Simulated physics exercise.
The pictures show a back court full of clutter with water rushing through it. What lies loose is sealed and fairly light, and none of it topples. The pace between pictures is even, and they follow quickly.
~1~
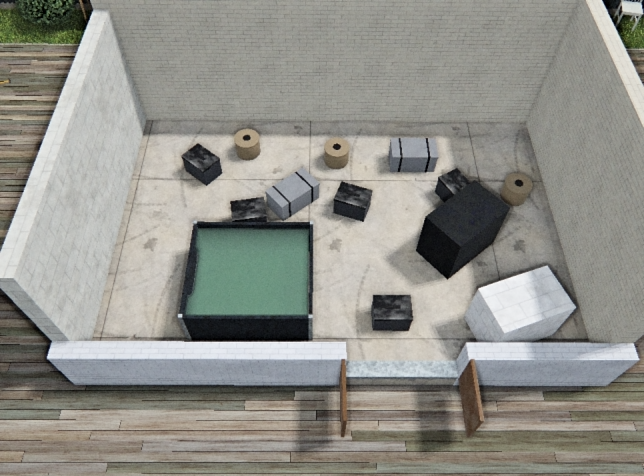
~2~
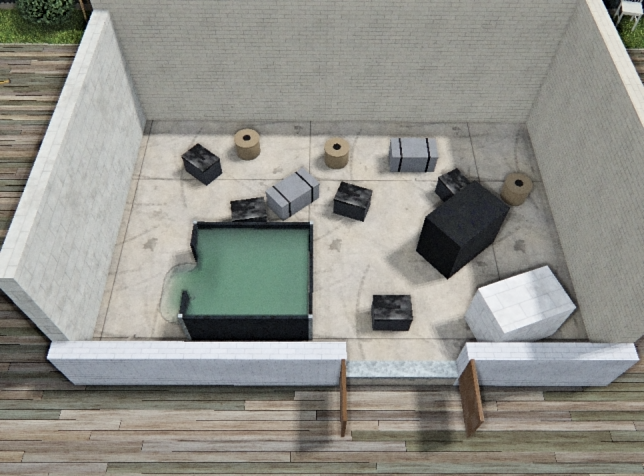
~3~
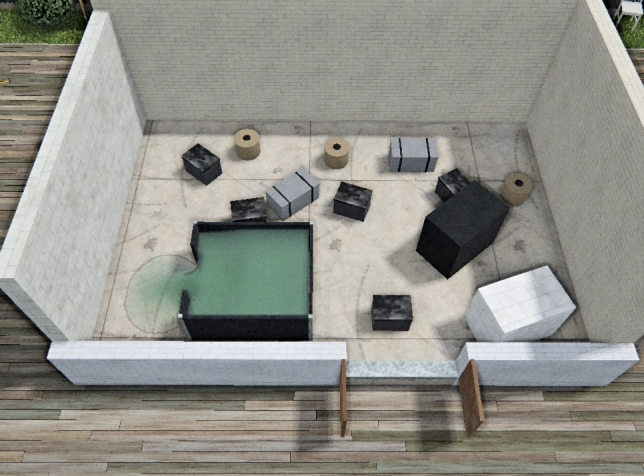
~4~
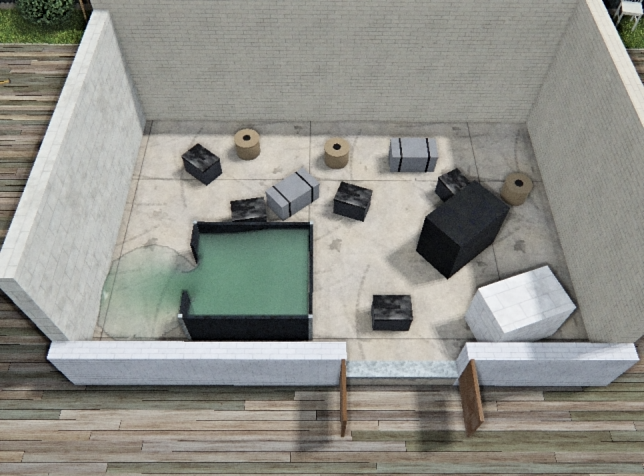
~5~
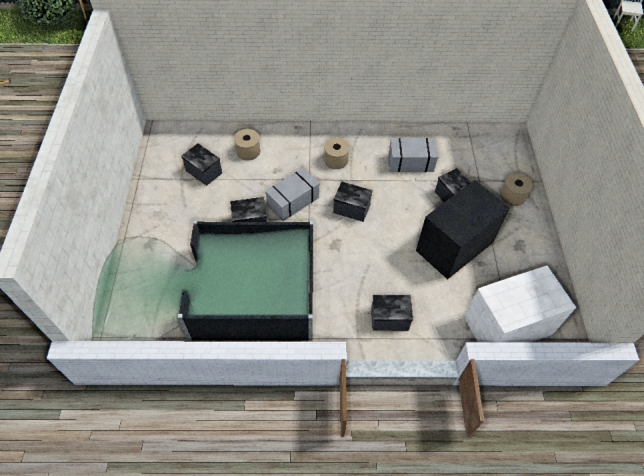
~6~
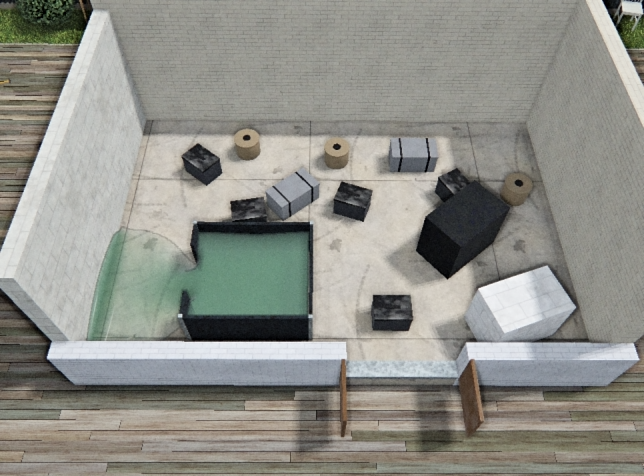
Green water pouring through a gap in a black tank's left side and spreading to the courtyard wall, the scattered boxes staying still.
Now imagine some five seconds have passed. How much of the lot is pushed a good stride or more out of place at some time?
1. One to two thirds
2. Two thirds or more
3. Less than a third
3.
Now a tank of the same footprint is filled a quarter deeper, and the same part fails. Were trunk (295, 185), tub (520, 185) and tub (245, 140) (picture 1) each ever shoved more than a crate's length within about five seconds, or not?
Per item, in order: Missed the mark; missed the mark; cleared the mark.
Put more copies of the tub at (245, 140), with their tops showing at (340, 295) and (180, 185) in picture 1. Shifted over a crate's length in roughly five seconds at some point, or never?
Item by item: Remains in place; driven off.
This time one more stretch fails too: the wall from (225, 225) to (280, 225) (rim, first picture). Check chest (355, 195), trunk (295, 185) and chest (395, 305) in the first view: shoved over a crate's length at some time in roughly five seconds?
In turn: Stayed short, cleared that distance, stayed short.
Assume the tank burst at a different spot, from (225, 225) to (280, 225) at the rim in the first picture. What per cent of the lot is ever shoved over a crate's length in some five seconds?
Around 50 in a hundred.
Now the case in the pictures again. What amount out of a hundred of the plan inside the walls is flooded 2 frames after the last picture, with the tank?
Some 15 per cent.
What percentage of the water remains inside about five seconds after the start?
98 in a hundred.
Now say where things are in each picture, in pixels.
A chest at (353, 194), on the bottom; a chest at (458, 183) rests on the ground; 0 of 10 have shifted, in the first picture.
A chest at (353, 194) rests on the ground; a chest at (458, 183) rests on the ground; 0 of 10 have shifted, in the second picture.
A chest at (353, 194) rests on the ground; a chest at (458, 183) rests on the ground; 0 of 10 have shifted, in the third picture.
A chest at (353, 194), on the bottom; a chest at (458, 183) rests on the ground; 0 of 10 have shifted, in the fourth picture.
A chest at (353, 194), on the bottom; a chest at (458, 183), on the bottom; 0 of 10 have shifted, in the fifth picture.
A chest at (353, 194), on the bottom; a chest at (458, 183) rests on the ground; 0 of 10 have shifted, in the sixth picture.
A moment on, 0 of 10 are well off their spots; 0 afloat.
Next, 0 of 10 are well off their spots; 0 afloat.
Later, 0 of 10 are well off their spots; 0 afloat.
In the end, 0 of 10 are well off their spots, and 0 have been at some point; 0 afloat.
